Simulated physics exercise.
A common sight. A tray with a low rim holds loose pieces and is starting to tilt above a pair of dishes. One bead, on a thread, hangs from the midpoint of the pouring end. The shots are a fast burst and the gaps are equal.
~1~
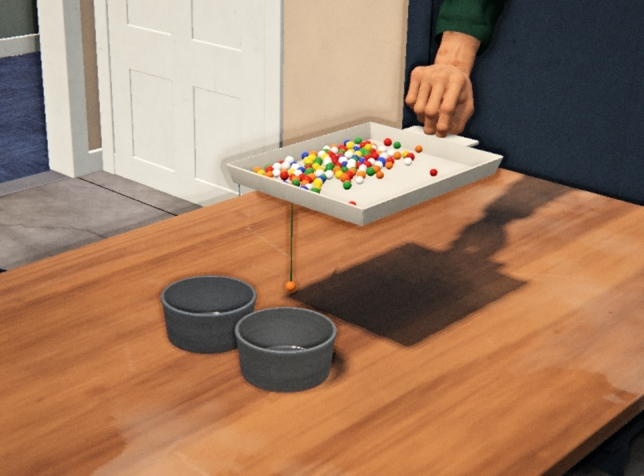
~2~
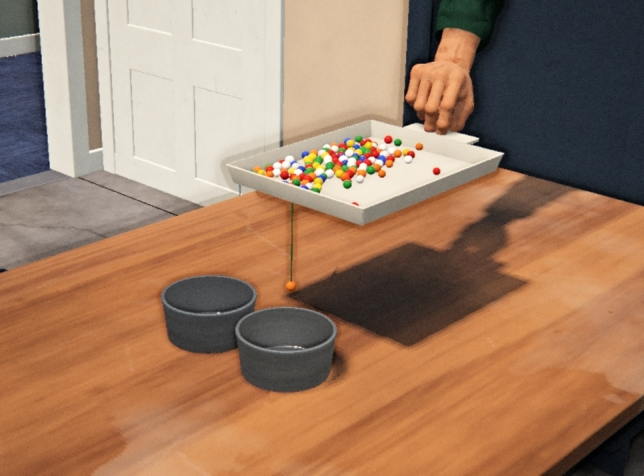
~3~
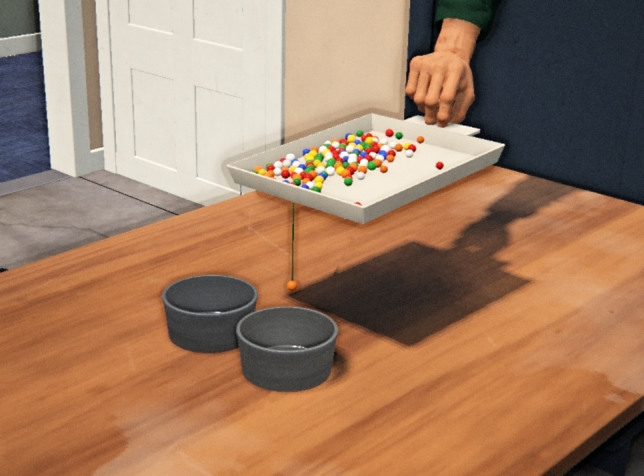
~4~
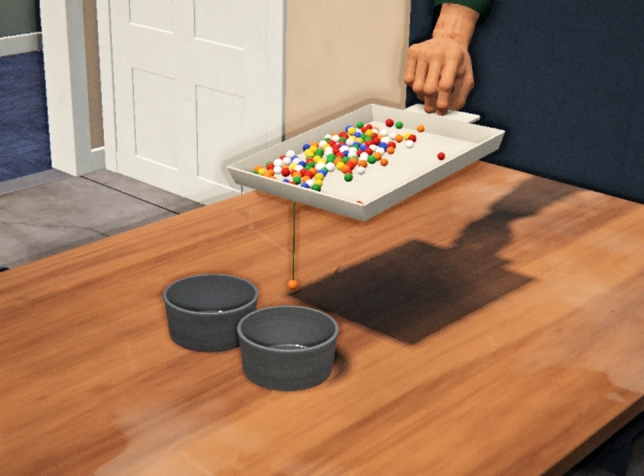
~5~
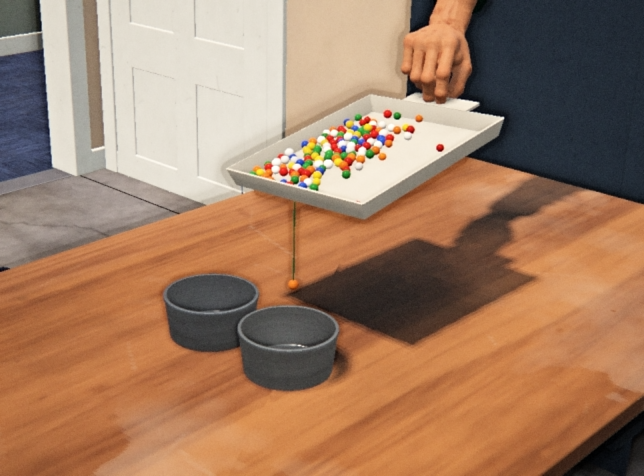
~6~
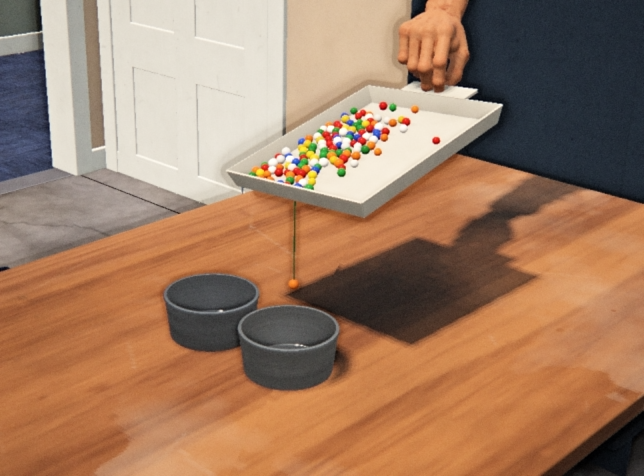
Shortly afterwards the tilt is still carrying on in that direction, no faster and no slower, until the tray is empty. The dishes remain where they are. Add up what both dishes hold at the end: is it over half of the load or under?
By the end, the dishes are holding most of the load, I'd say.
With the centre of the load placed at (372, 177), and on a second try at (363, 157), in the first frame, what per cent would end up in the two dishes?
In order, roughly 80 % and 80 %.
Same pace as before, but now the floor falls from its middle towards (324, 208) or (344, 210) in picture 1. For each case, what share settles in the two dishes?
Shares: About 60 in a hundred, then about 30 in a hundred.
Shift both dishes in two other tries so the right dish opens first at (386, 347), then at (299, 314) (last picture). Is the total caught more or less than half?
Shy of half, then past half.
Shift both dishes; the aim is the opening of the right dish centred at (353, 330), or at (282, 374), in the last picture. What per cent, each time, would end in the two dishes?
First placement: 30 per cent; second placement: 0 per cent.
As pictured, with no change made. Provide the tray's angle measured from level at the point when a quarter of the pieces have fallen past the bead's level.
Roughly 75 degrees of tilt.
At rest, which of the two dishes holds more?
It's the leftmost dish that ends with more.
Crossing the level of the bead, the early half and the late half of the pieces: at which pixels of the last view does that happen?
It goes through near (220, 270) first, then near (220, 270).
Soon, tray tipped steeply; nearly all on the tray; a stray few in the left dish; a small part in the air.
A while on, tray tipped right over; a stray few on the tray; a stray few in the right dish; most in the left dish; a small part outside both; a small part in the air.
Towards the end, tray tipped past a quarter turn; a stray few in the right dish; most in the left dish; a small part outside both.
Finally, tray tipped past a quarter turn; a stray few in the right dish; most in the left dish; a small part outside both.
